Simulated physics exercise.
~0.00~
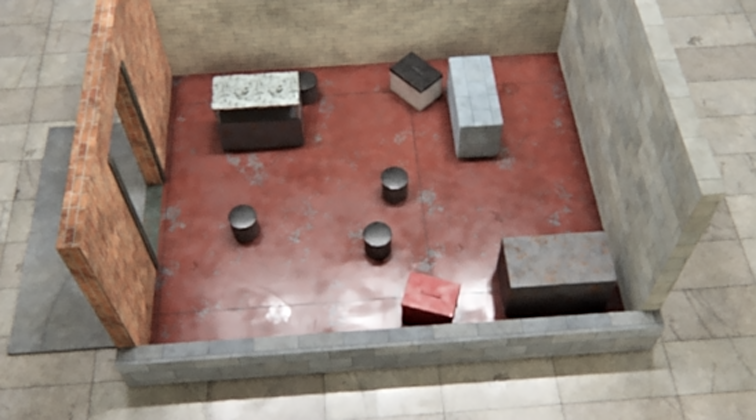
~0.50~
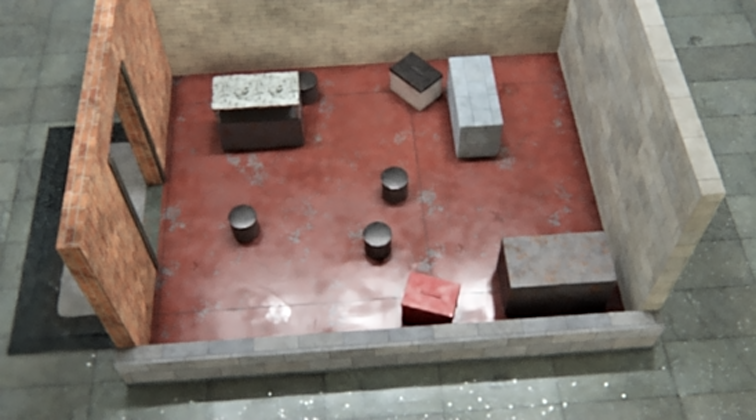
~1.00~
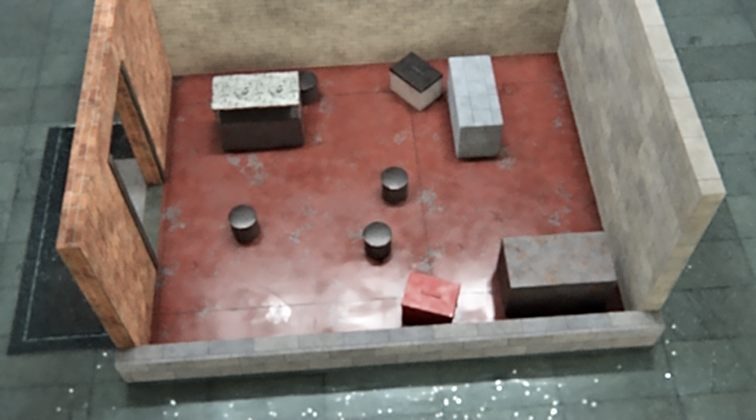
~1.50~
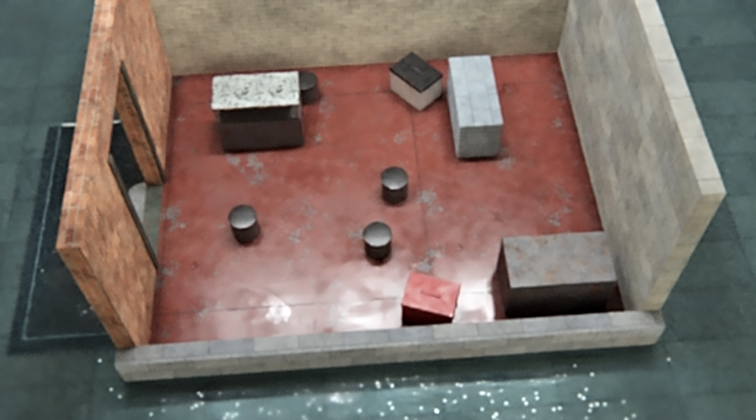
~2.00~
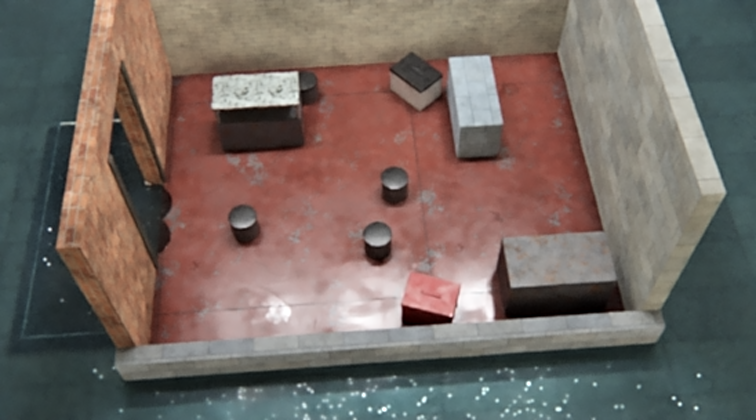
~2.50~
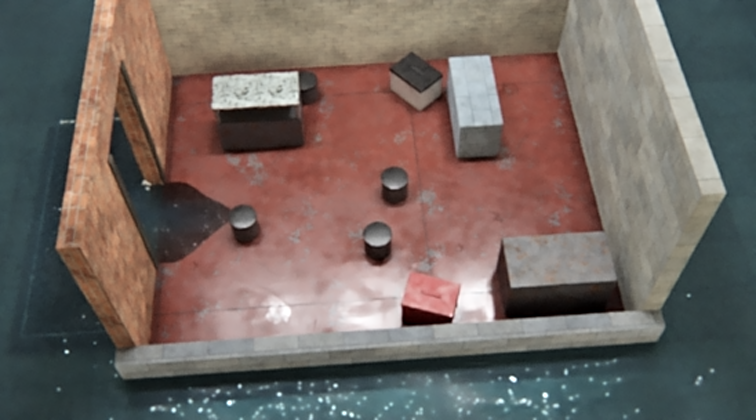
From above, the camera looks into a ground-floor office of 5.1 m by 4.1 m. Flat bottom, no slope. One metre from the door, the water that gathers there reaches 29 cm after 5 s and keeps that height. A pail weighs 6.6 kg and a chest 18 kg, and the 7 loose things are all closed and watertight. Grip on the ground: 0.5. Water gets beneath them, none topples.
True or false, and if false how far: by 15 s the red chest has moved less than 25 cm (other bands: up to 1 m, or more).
False, more than 1 m.
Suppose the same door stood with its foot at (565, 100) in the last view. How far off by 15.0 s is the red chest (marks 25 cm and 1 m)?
As for the red chest, it winds up a long way off.
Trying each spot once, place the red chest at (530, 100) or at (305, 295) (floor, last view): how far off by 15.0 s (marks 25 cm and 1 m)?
In turn: It moves a short way; it gets carried off.
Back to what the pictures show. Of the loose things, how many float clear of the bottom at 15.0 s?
That would be 7 of them.
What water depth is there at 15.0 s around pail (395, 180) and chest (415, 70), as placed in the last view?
Close to 17 and 18 centimetres.
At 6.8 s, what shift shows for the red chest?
About 50 cm by then.
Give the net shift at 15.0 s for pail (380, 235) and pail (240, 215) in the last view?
Shifts: 300 cm / 200 cm.
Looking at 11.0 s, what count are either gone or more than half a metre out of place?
Count: 5.
After 3.5 s the red chest is near (431, 294), 0.0 m from its start, aground; 0 afloat.
After 6.8 s the red chest is near (466, 270), 0.5 m from its start, aground; 0 afloat.
After 11.0 s the red chest is near (529, 216), 1.4 m from its start, afloat; 4 afloat.
After 15.0 s the red chest is near (544, 176), 1.9 m from its start, afloat; 7 afloat.
